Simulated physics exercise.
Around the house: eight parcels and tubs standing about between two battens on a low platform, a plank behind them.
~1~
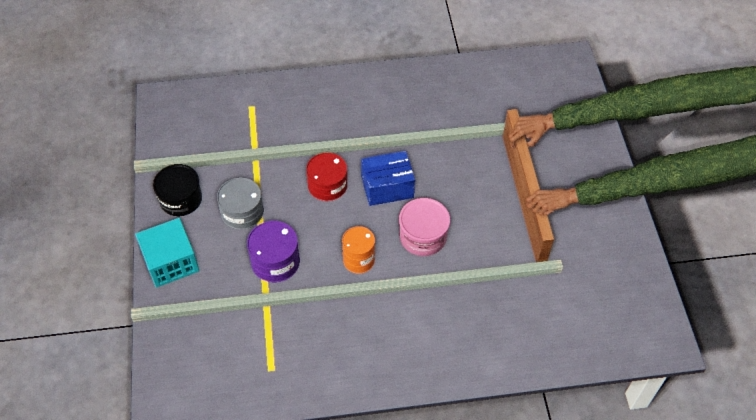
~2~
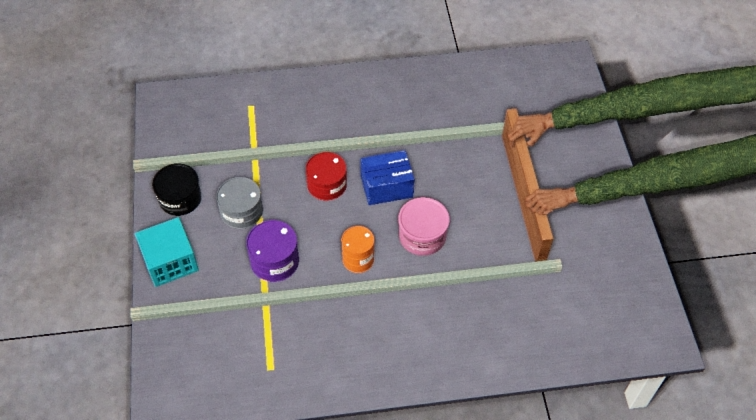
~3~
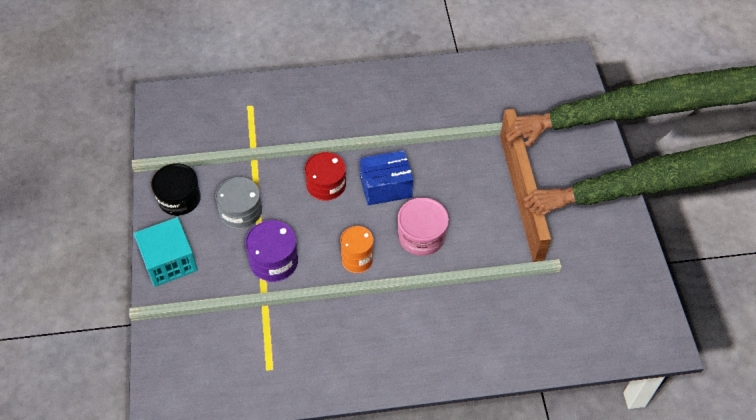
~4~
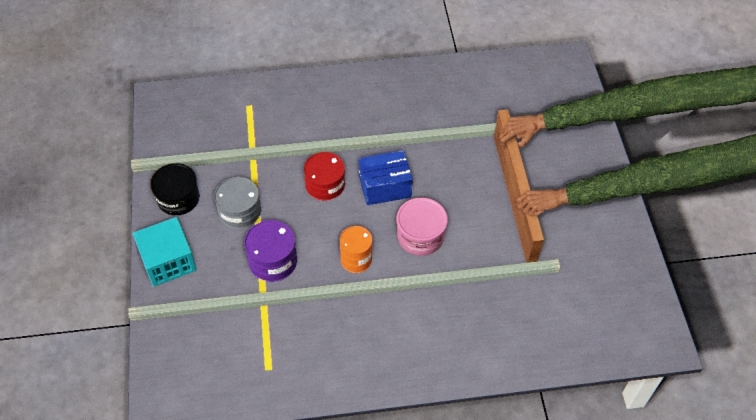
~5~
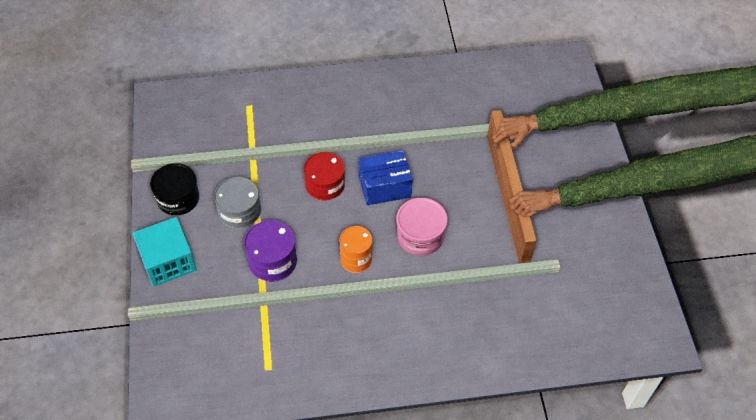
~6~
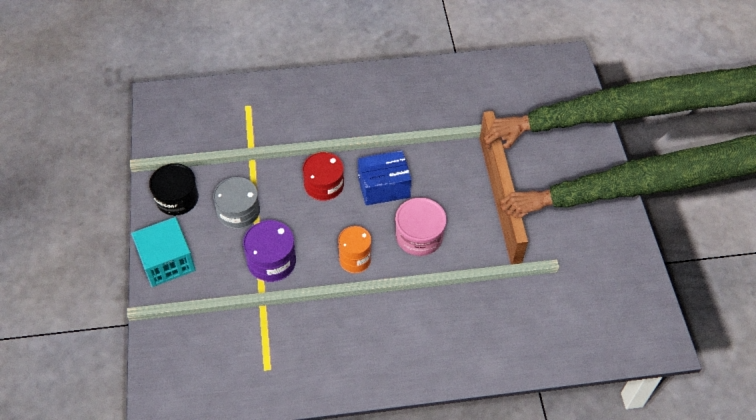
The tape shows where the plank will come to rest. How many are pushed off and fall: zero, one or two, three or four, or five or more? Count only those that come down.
Here the number that fall off is zero.
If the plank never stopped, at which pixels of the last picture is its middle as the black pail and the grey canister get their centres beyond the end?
At (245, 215) for the black pail; at (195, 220) for the grey canister.
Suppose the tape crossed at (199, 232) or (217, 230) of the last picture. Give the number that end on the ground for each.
Try by try, 2 and 2.
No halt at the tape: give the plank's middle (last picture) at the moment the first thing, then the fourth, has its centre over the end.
Near (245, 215) and (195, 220).
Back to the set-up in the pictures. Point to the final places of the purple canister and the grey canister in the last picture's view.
The purple canister stops around (194, 273); the grey canister around (192, 227).
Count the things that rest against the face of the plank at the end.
That makes 3.
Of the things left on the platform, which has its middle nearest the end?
Foremost is the black pail.
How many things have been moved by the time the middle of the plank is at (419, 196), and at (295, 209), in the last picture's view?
First 1, then 6.
A little later, none off yet; turquoise crate at rest near (164, 252); black pail at rest near (175, 190); grey canister at rest near (237, 203).
Next, none off yet; turquoise crate at rest near (164, 252); black pail at rest near (175, 190); grey canister shifted about its own width near (210, 215).
When it is over, the number that fall off is zero.
